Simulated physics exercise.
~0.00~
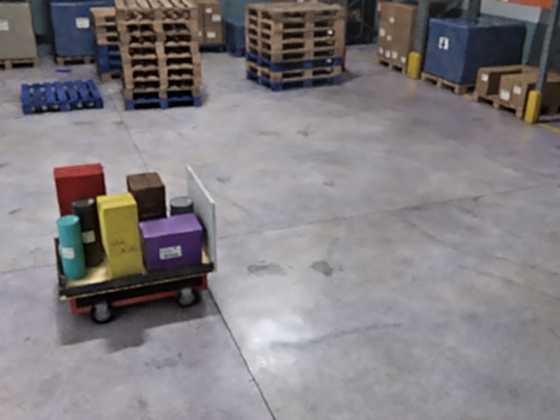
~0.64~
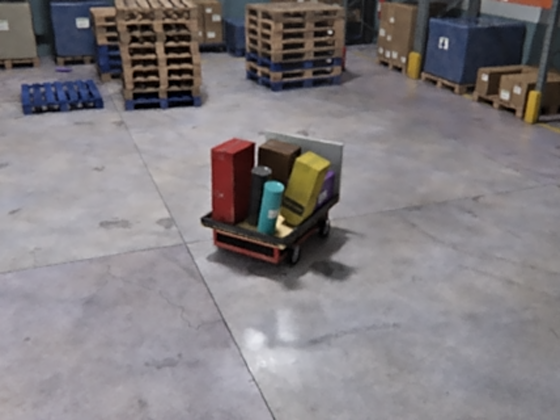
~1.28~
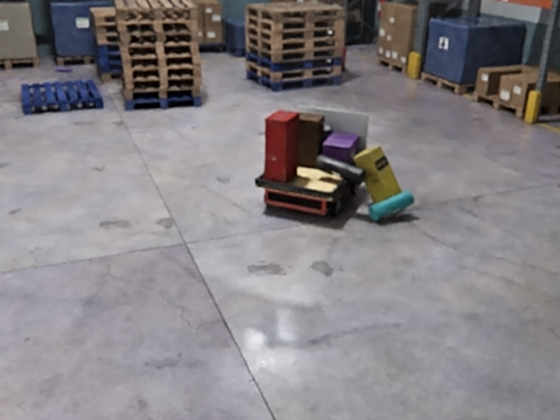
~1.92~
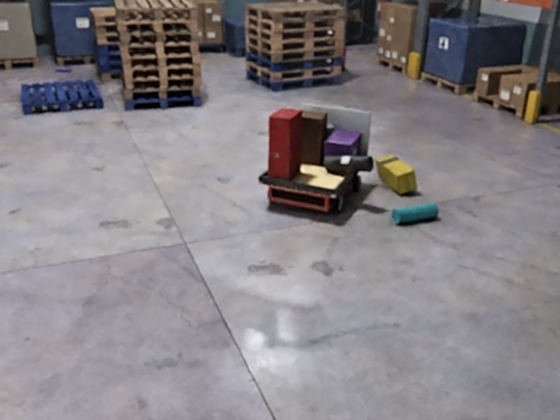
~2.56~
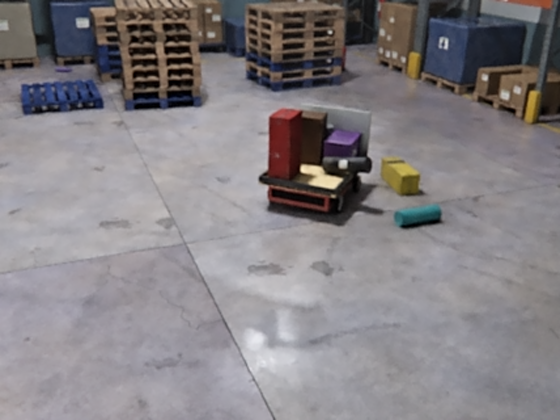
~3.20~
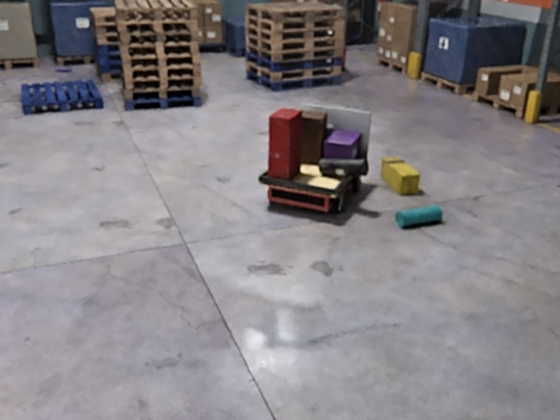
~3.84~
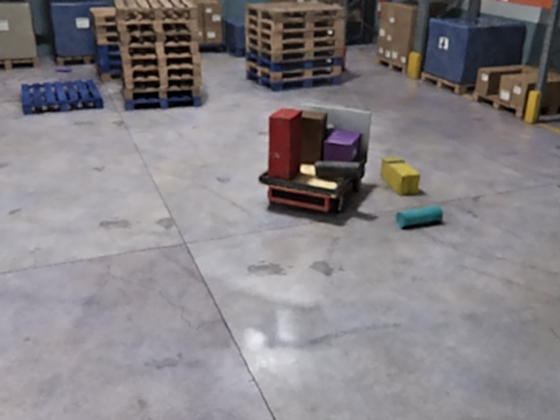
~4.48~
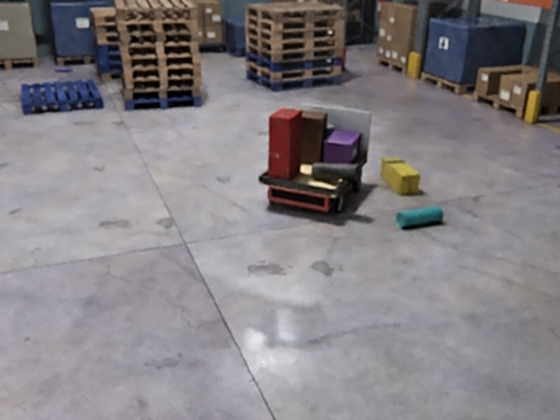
A loaded cart rolls right, turns and stops as yellow and turquoise items fall off.
